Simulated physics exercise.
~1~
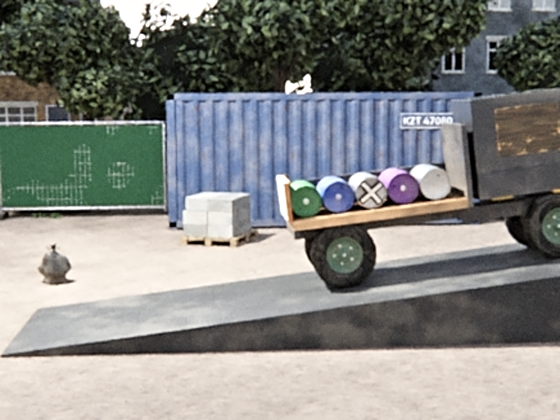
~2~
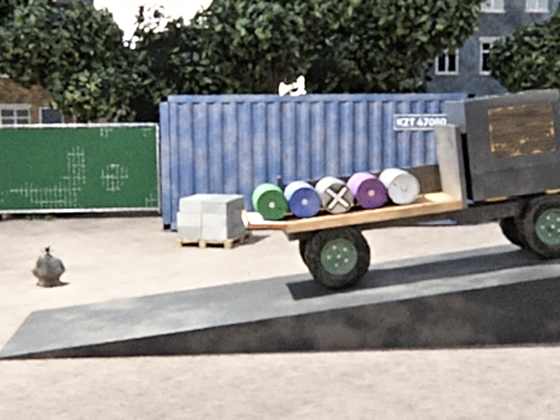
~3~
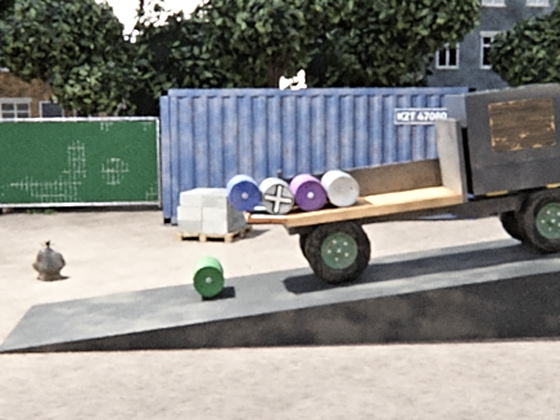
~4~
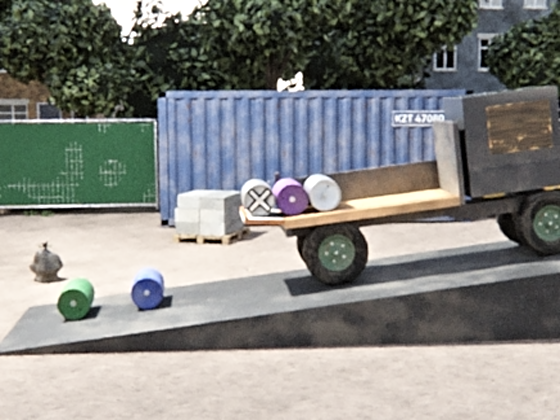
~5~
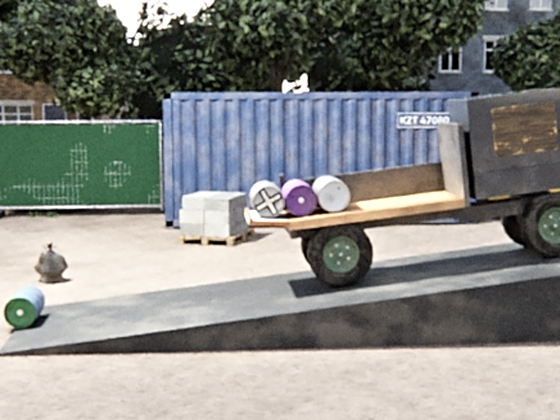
In a sandy yard beside a blue container, five barrels roll left along a truck's bed as its tailgate drops; the green one, then the blue one, fall onto the ramp and roll down it, while the cross-marked, purple and pale barrels stay aboard near the back.
